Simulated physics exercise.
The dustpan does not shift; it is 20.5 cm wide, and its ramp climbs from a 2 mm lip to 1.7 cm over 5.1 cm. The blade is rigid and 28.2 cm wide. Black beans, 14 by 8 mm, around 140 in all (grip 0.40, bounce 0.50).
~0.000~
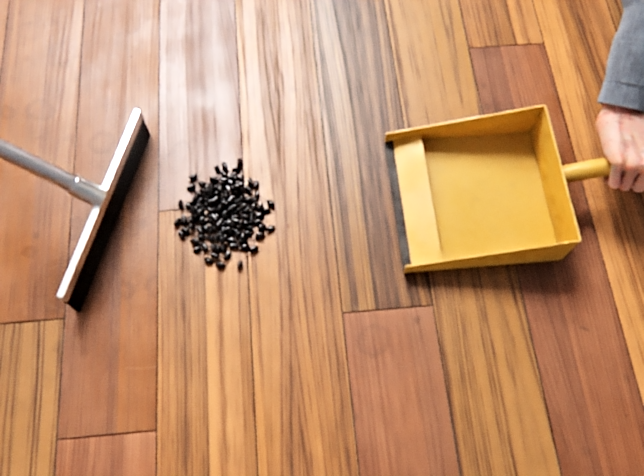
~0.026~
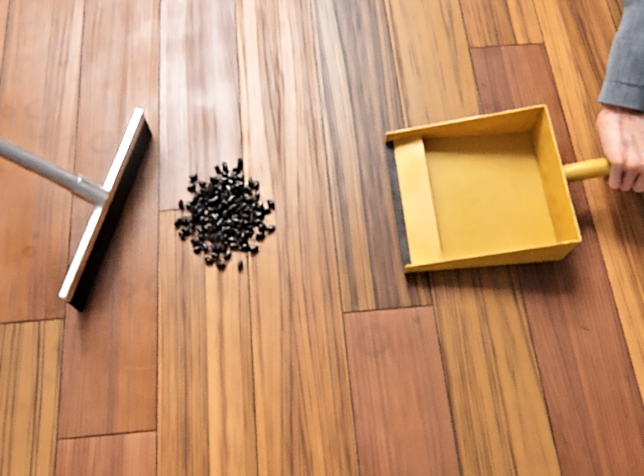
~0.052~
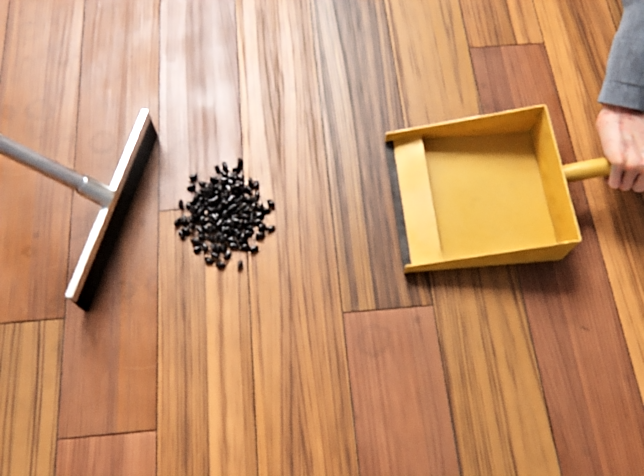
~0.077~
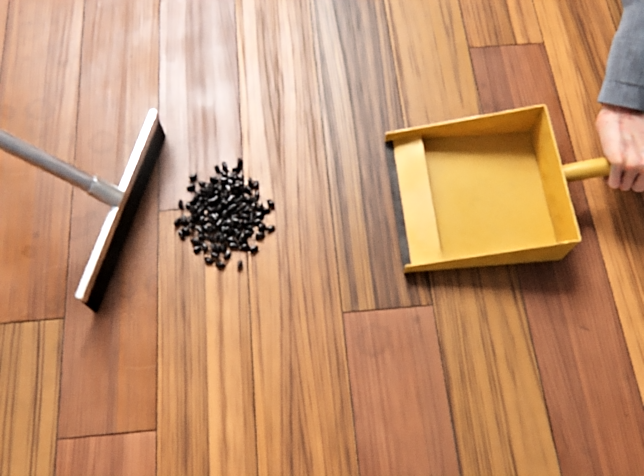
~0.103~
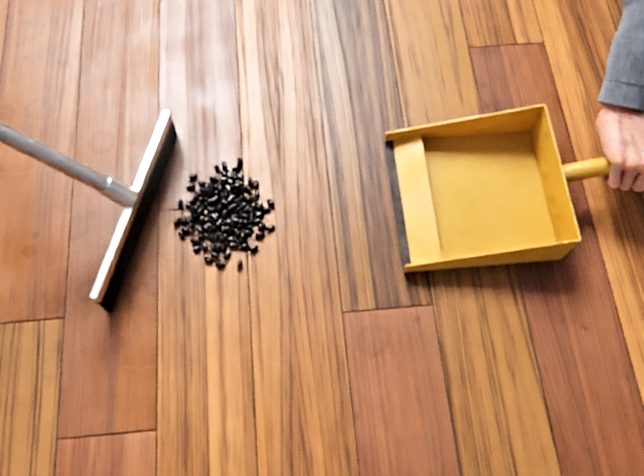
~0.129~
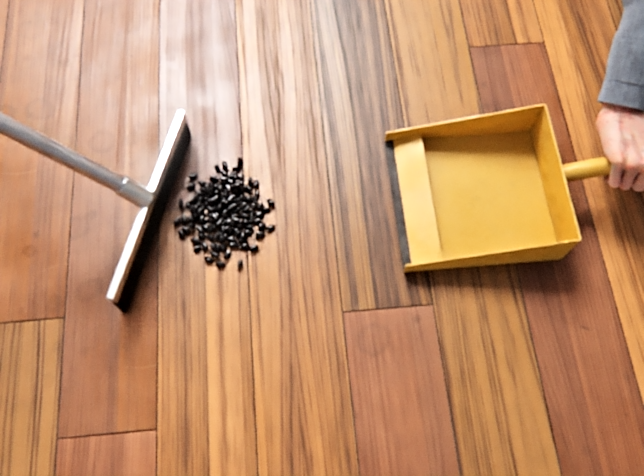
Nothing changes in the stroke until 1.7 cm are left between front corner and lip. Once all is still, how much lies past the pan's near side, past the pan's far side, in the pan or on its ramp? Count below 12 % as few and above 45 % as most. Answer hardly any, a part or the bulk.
Past the pan's near side: A part; past the pan's far side: Hardly any; in the pan or on its ramp: A part.
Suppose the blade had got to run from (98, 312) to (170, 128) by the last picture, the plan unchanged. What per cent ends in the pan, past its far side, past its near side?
Pan 5, far 5, near 55.
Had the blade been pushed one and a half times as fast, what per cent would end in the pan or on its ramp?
In that case some 40 per cent.
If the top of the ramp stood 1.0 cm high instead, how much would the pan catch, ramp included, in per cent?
In that case some 15 per cent.
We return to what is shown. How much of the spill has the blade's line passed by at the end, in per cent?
Roughly 0 per cent.
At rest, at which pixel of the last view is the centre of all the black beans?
Near (391, 237).
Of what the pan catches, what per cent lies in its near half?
Roughly 80 per cent.
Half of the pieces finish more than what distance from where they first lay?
Some 24 cm.
After 0.31 s, middle of the blade 19 cm from the lip; 0 % over the lip, far side 0 %, near side 0 %.
Then, at 0.43 s, middle of the blade 10 cm from the lip; 0 % over the lip, far side 0 %, near side 15 %.
After 0.68 s, middle of the blade 6 cm from the lip; 15 % over the lip, far side 0 %, near side 25 %.
In the end, at 2.9 s, near side 25 %, far side 0 %, pan 15 %, in front of the lip or behind the blade 60 %.
